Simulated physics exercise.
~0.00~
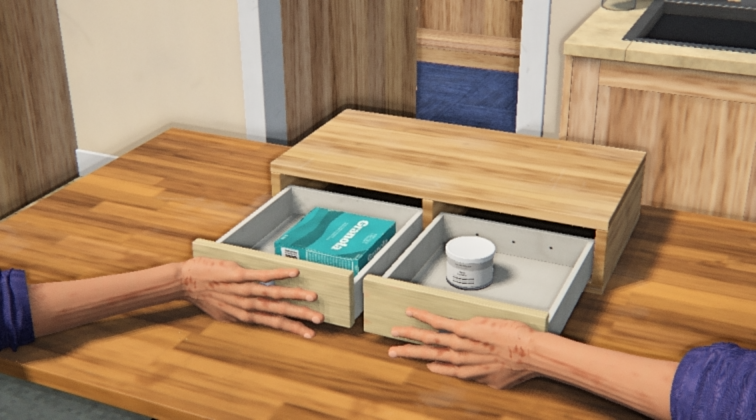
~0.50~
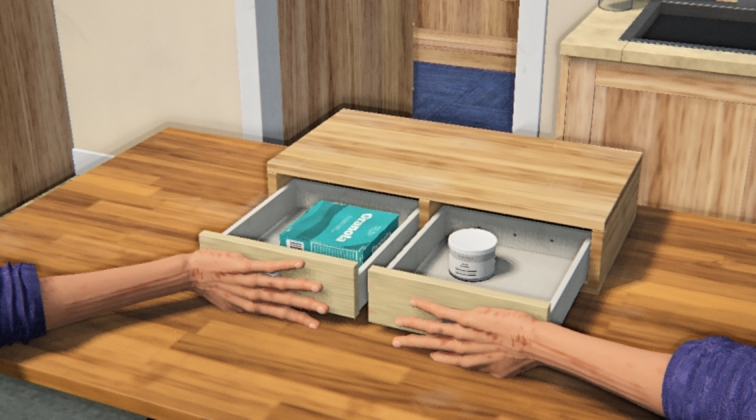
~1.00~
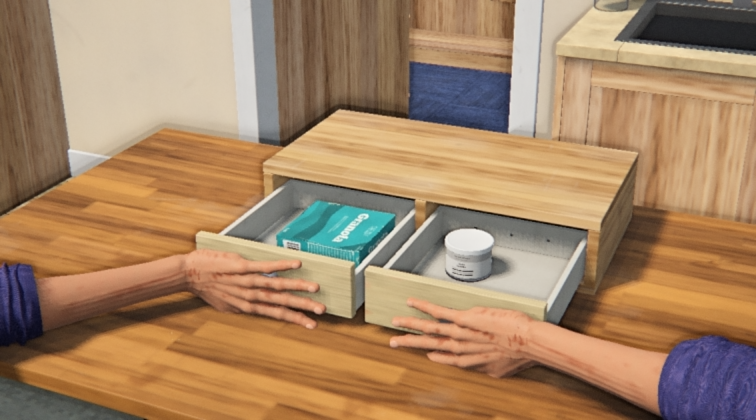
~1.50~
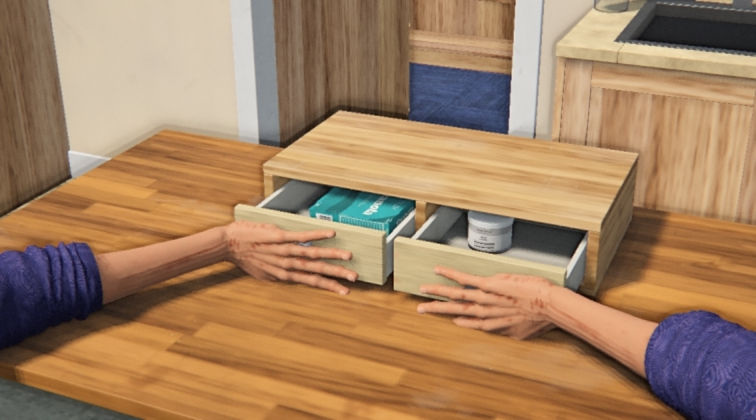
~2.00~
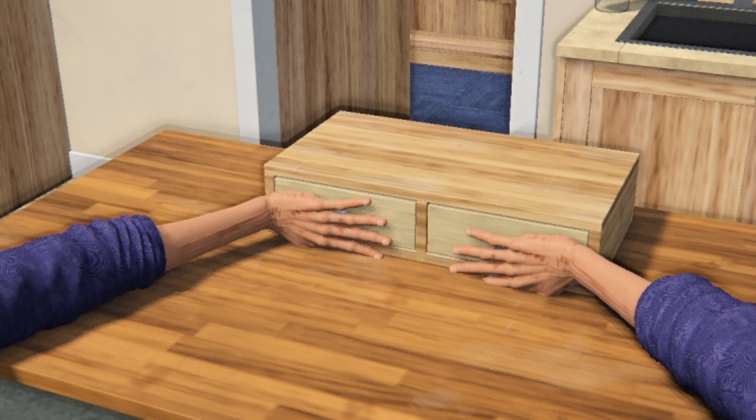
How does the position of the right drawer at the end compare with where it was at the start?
At the start the right drawer was pulled out toward the viewer with the white tin showing inside. By the end it had been pushed back into the chest and was shut, with its front flush.
Two hands in purple sleeves rested against the open drawers of a small wooden chest, one holding a turquoise packet and the other a white tin, then pushed both drawers in together until they sat shut and hid what was inside.
